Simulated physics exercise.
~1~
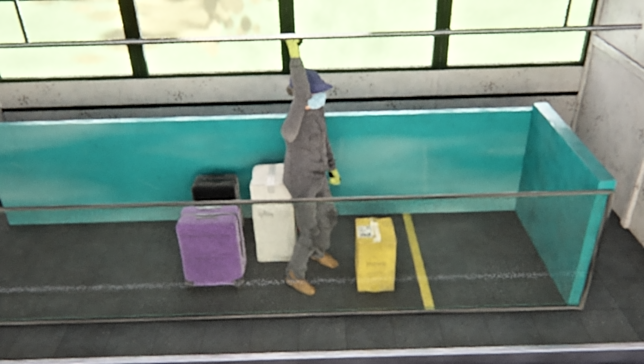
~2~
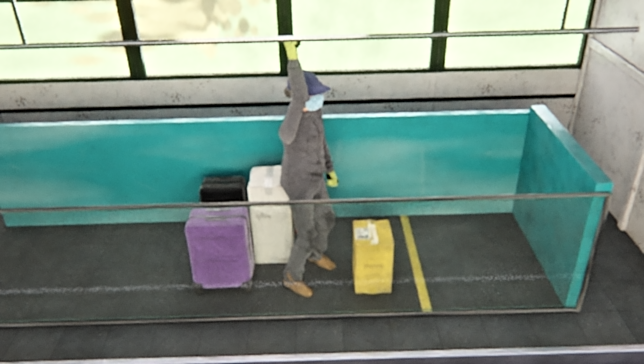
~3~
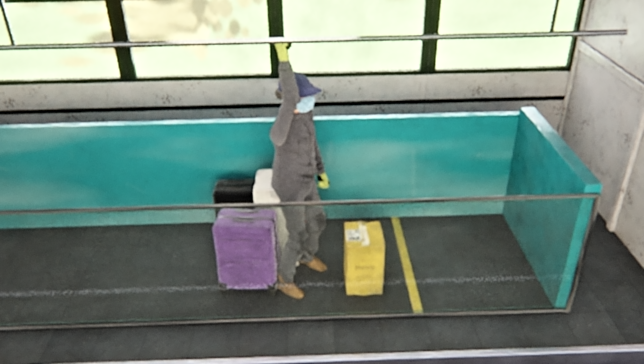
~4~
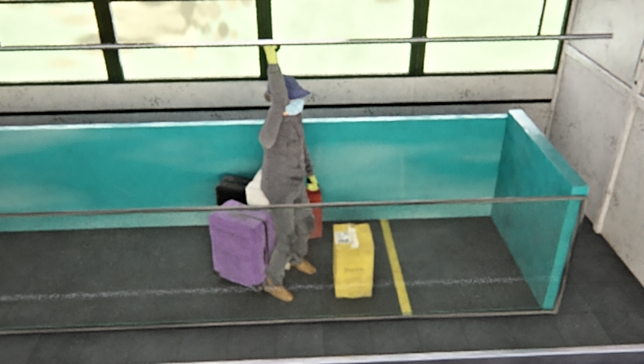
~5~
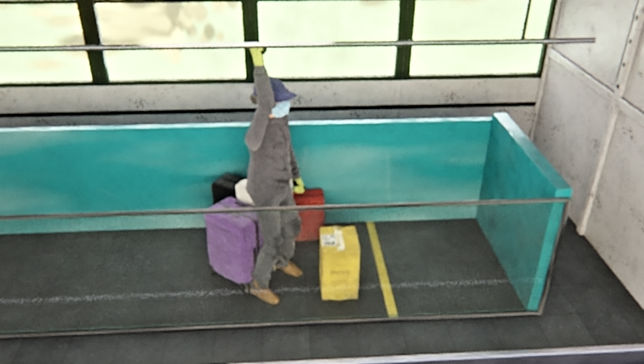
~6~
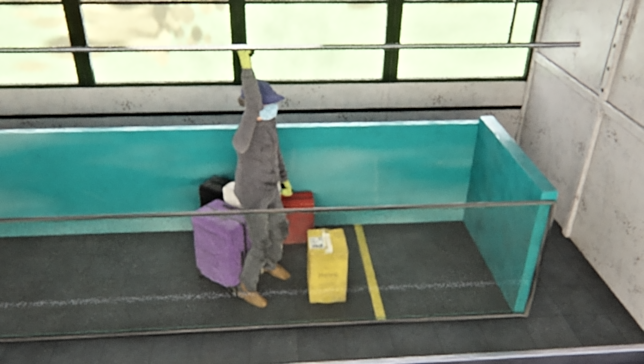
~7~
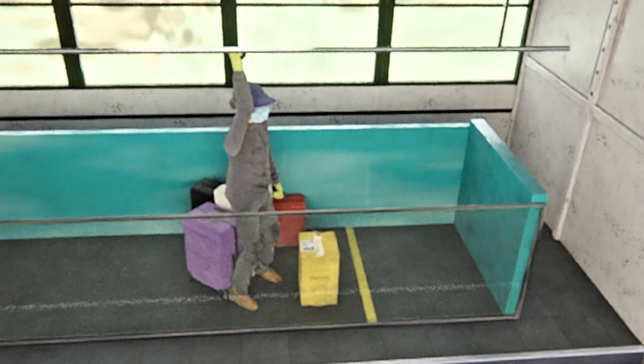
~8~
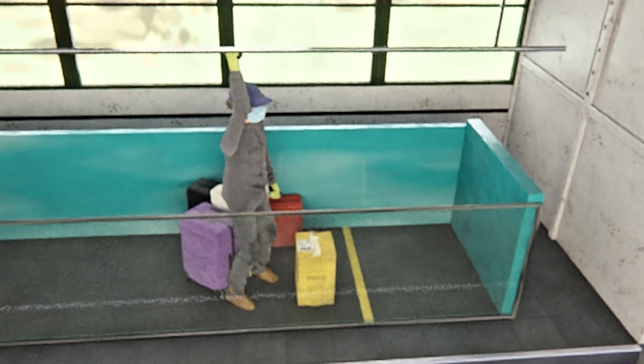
A masked figure in grey overalls and a dark hat stands in a teal-walled luggage bay, seen from slightly above, one yellow-gloved hand gripping an overhead rail. A purple case, a black case and a white bag stand to the left, with a yellow pack on the right before a yellow floor line. As the view drifts right, the purple and black cases slide right, then the white bag shifts behind the figure. A red carton emerges from behind the figure. Everything settles upright, the yellow pack unmoved, and all the luggage rests short of the line.
